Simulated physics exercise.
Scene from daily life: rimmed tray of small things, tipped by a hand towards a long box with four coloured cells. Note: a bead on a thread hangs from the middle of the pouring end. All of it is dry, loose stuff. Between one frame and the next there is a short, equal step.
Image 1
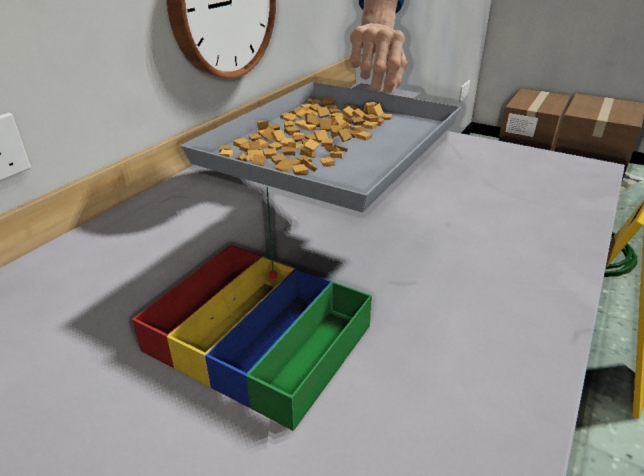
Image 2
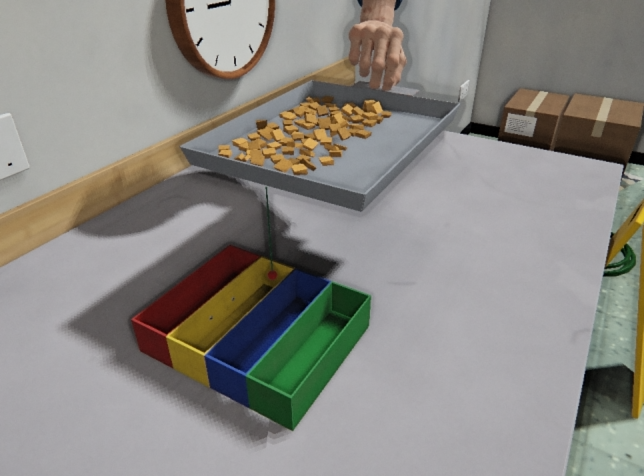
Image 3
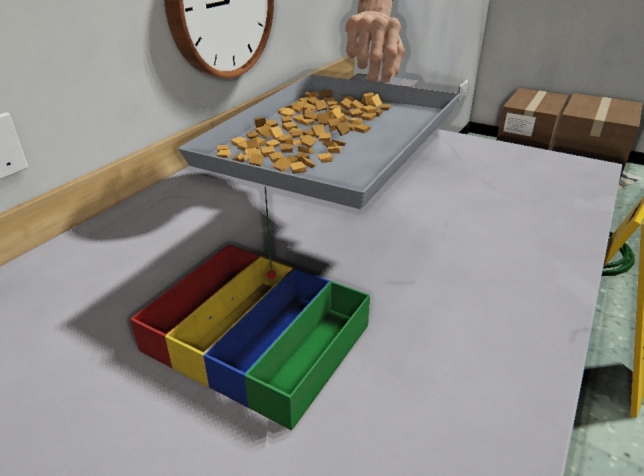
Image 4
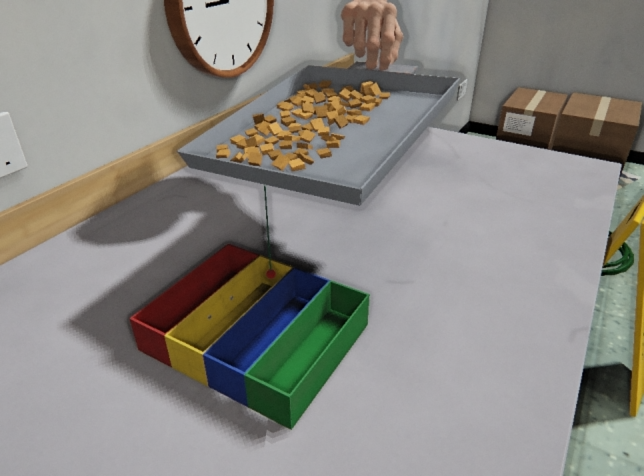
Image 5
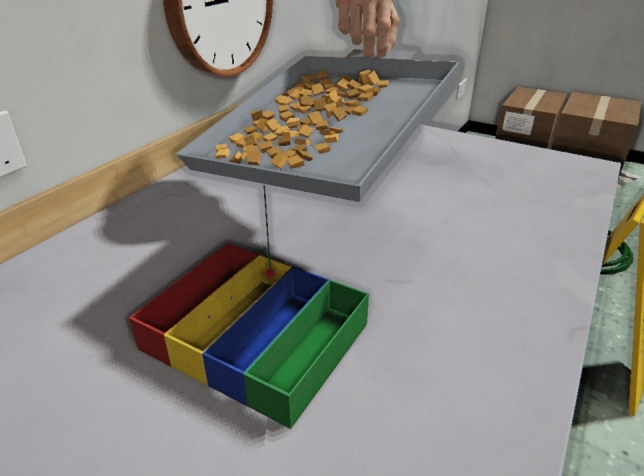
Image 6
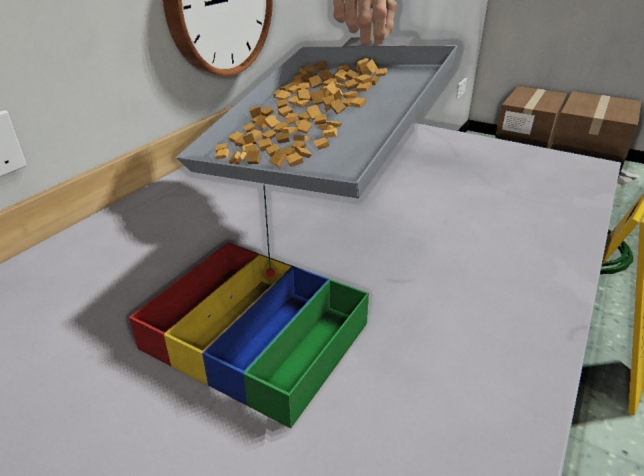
A hand gradually tilts a gray tray of cereal squares above four coloured cells.
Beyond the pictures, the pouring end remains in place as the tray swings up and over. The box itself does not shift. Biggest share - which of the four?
Red.
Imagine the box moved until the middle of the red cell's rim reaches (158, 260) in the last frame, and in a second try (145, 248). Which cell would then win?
Try one: The yellow cell; try two: That blue cell.
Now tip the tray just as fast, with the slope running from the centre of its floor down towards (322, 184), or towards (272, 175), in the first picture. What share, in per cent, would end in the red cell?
Case one near 0 %; case two near 30 %.
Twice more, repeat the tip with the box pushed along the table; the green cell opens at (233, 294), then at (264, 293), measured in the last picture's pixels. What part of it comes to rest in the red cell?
Close to 0 in a hundred, then close to 10 in a hundred.
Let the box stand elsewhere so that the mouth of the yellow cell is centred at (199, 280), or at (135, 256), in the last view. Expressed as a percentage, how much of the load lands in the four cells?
Close to 100 in a hundred, followed by close to 90 in a hundred.
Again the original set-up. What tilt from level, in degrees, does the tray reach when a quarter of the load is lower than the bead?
Approx. reading: About 95°.
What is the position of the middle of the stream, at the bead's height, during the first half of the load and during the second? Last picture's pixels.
I'd place the first part at (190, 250) and the rest at (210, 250).
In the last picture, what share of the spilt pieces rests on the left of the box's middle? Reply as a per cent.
I'd put it at close to 100 per cent.
Soon after the last picture, tray tipped steeply; all on the tray.
A little later, tray tipped past a quarter turn; about a third on the tray; a small part in the red cell; a stray few in the yellow cell; about half falling or outside the box.
Later still, tray tipped past a quarter turn; about half in the red cell; a stray few in the yellow cell; about half falling or outside the box.
At rest, tray tipped past a quarter turn; about half in the red cell; a stray few in the yellow cell; none in the green cell; none in the blue cell; about half outside the box.
